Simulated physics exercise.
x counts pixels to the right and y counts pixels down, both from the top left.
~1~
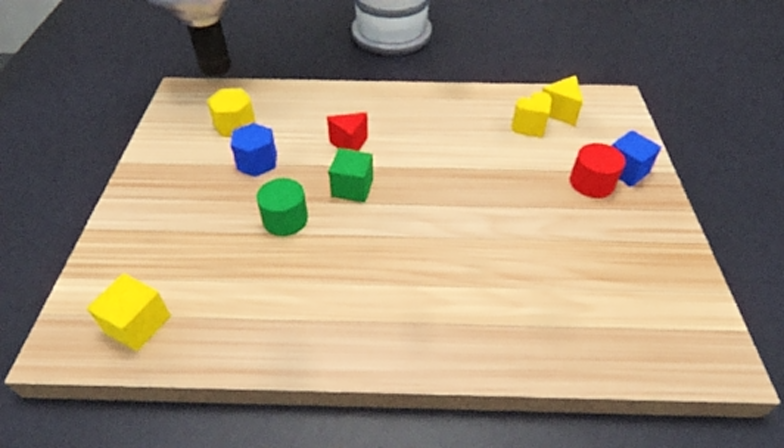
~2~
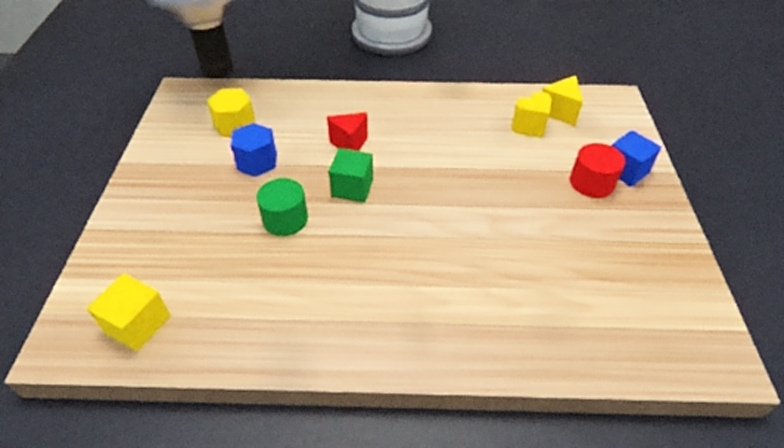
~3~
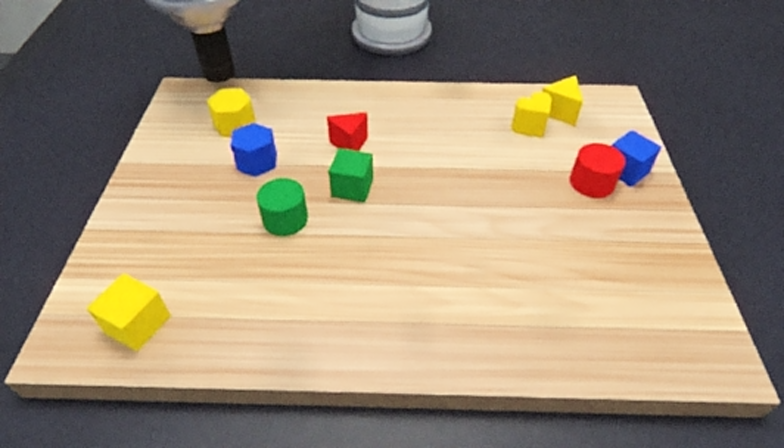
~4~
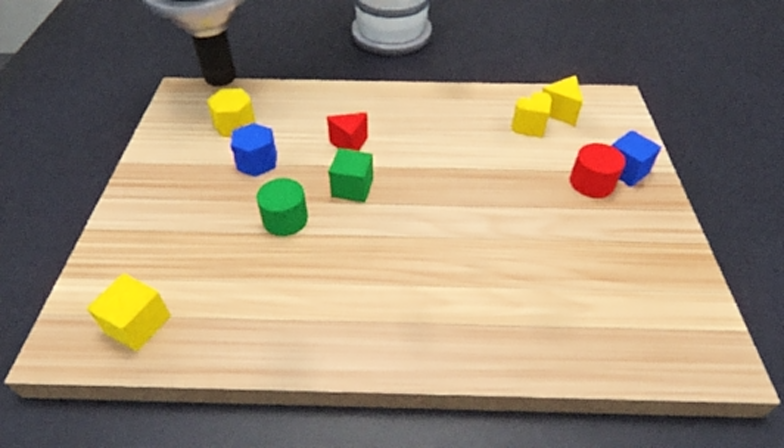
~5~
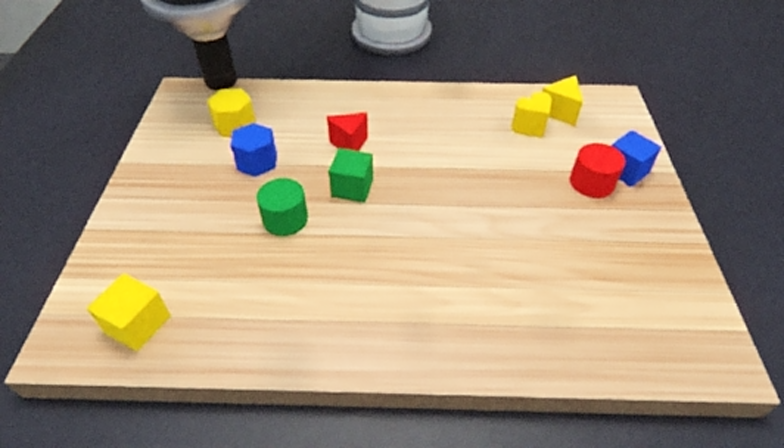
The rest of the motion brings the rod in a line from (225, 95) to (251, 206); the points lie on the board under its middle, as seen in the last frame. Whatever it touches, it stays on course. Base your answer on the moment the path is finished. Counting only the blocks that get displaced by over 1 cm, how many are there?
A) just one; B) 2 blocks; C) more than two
My pick is C.
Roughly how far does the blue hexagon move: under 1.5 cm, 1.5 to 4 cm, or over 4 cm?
Overall it shifts more than 4 cm.
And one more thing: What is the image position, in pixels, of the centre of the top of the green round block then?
Located at (303, 222).
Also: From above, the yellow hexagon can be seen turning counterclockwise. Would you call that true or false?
True
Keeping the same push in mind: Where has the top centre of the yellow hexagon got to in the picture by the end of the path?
It ends at (284, 191).
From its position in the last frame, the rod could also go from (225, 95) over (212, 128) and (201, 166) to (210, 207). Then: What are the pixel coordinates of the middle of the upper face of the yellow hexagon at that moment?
The middle of the upper face of the yellow hexagon will lie at about (236, 118) in the picture.
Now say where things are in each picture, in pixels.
In the first picture, rod tip at (216, 68); block tops, yellow hexagon at (229, 100); blue hexagon at (251, 136); green round block at (280, 194); green square block at (351, 162).
In the second picture, rod at (218, 71); blocks unchanged.
In the third picture, rod at (220, 75); blocks unchanged.
In the fourth picture, rod at (221, 78); blocks unchanged.
In the fifth picture, rod at (222, 82); yellow hexagon at (229, 100); blue hexagon at (251, 136); green round block at (280, 194); green square block at (351, 162).
What follows on the original path. One third of the way, rod at (230, 114); yellow hexagon at (243, 120), turned 25° anticlockwise; blue hexagon at (257, 143).
Two thirds of the way, rod at (239, 152); yellow hexagon at (261, 156), turned 50° anticlockwise; blue hexagon at (292, 173), turned 20° anticlockwise; green round block at (290, 206).
At the end, rod at (248, 194); yellow hexagon at (284, 191), turned 90° anticlockwise; blue hexagon at (329, 188), turned 60° anticlockwise; green round block at (303, 222); green square block at (356, 161), turned 15° anticlockwise.
